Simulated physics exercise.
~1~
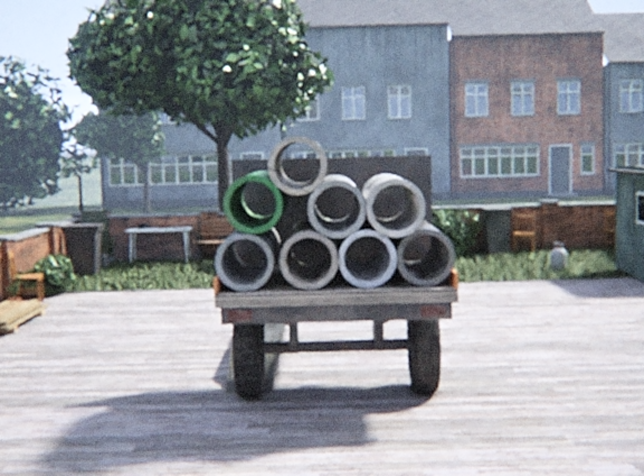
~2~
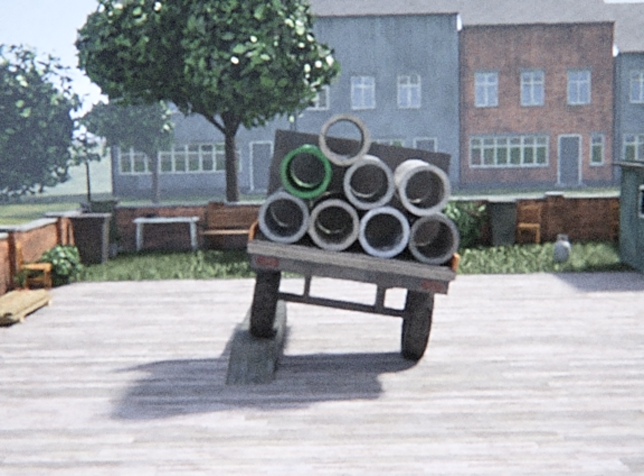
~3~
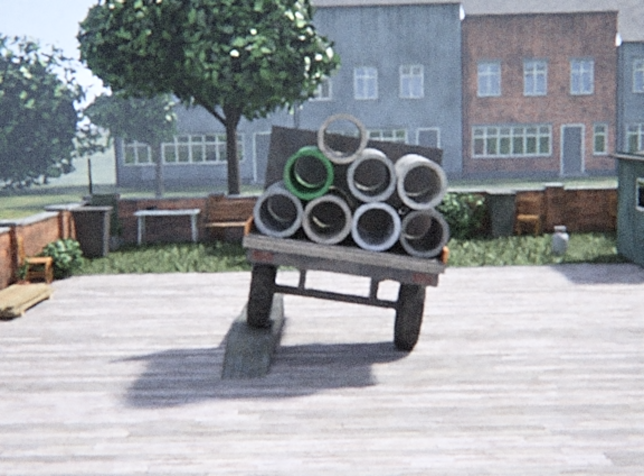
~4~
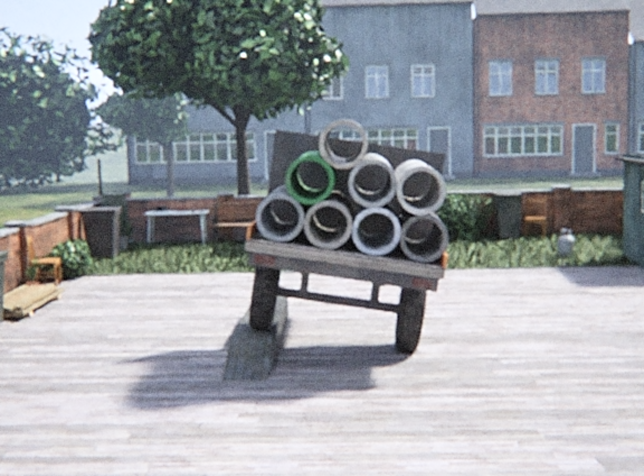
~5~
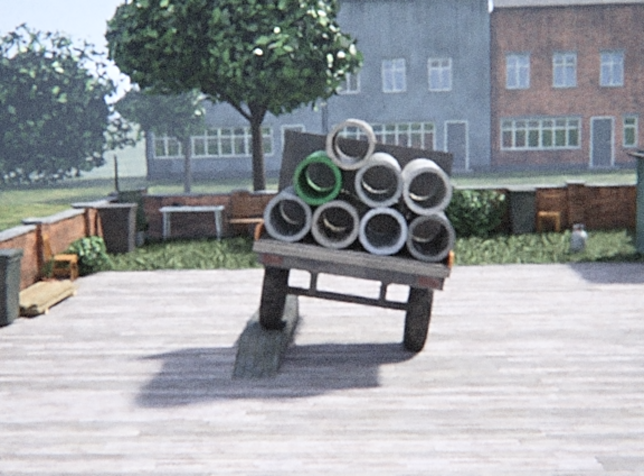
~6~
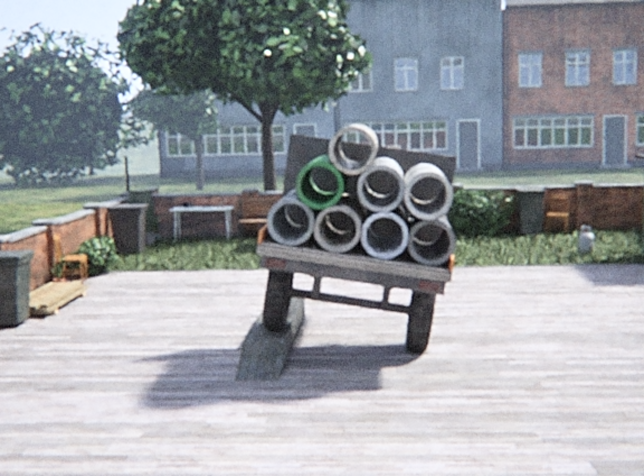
In a paved yard, a trailer of stacked pipes tilts on a ramp, and none fall.
